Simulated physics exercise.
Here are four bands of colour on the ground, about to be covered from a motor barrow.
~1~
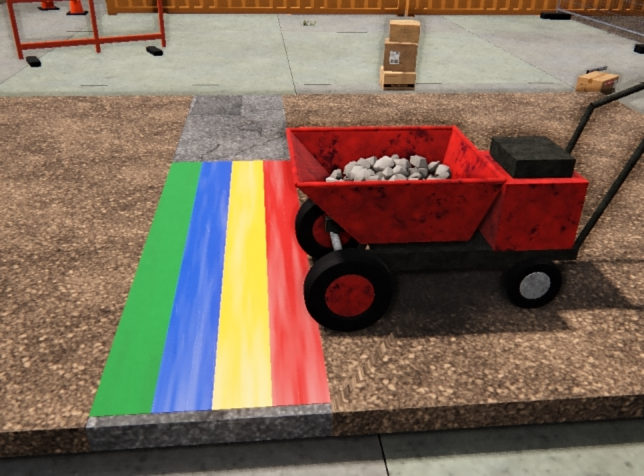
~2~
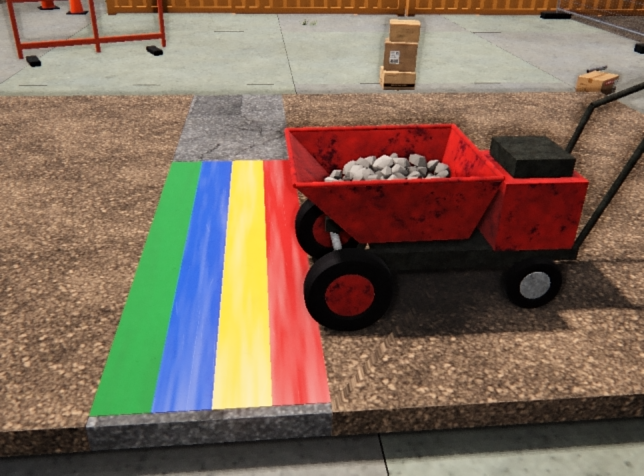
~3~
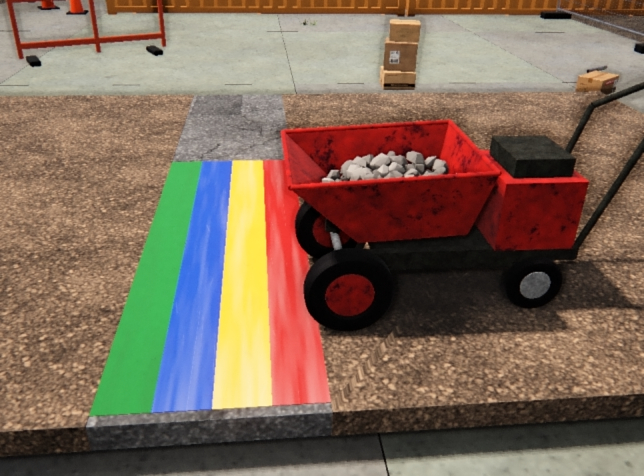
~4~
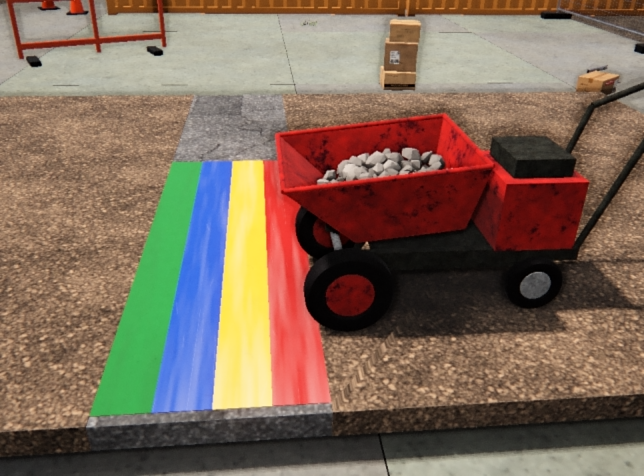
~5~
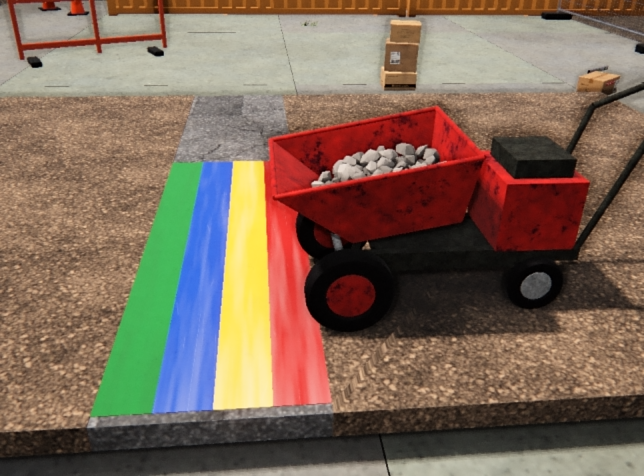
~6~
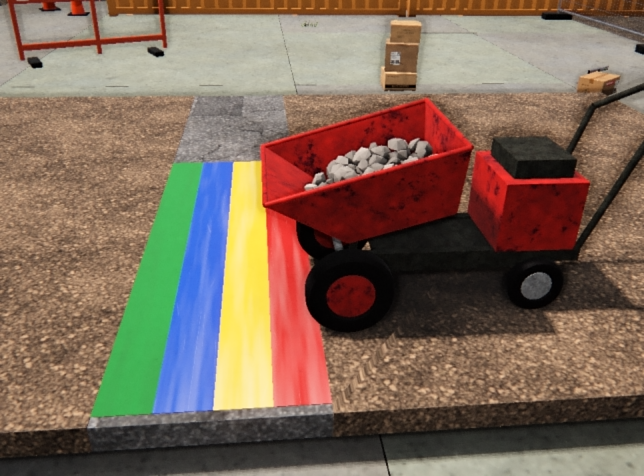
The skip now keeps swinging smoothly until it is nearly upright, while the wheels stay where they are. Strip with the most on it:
Blue strip.
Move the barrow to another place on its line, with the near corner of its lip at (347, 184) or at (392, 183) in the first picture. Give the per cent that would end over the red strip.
First spot: 0 %, second spot: 30 %.
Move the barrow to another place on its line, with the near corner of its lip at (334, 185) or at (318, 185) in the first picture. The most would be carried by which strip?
I would say the blue strip the first time, then the blue strip the next.
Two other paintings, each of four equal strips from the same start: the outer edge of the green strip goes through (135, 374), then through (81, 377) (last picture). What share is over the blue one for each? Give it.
I'd say some 30 % for the first and some 50 % for the second.
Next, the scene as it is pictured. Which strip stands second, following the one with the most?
That would be the strip in green, in second.
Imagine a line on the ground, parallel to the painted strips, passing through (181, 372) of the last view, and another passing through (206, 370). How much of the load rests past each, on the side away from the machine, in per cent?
About 60 % and 80 %.
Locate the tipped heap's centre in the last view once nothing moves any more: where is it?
(178, 290).
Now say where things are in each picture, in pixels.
In the first picture, lip of the skip (297, 185), level; top of the load (399, 183), broken stones; red strip (297, 360); yellow strip (243, 363); blue strip (188, 366); green strip (132, 368).
In the second picture, lip of the skip (296, 186), level; top of the load (398, 182).
In the third picture, lip of the skip (291, 188), tipped barely; top of the load (395, 181).
In the fourth picture, lip of the skip (284, 192), tipped a little; top of the load (415, 187).
In the fifth picture, lip of the skip (275, 198), tipped a little; top of the load (420, 171).
In the sixth picture, lip of the skip (265, 205), tipped clearly; top of the load (412, 165); red strip (298, 361); yellow strip (244, 363); blue strip (190, 366); green strip (134, 369).
Just after the last frame, skip tipped steeply; every one in the skip.
A moment on, skip tipped right over; the larger part in the skip; roughly a quarter over the blue strip; just a few over the green strip.
Further on, skip tipped right over; about a tenth in the skip; just a few over the yellow strip; roughly half over the blue strip; roughly a third over the green strip; about a tenth off the paint.
When it is over, skip tipped right over; about a tenth in the skip; not one over the red strip; just a few over the yellow strip; roughly half over the blue strip; roughly a third over the green strip; about a tenth off the paint.
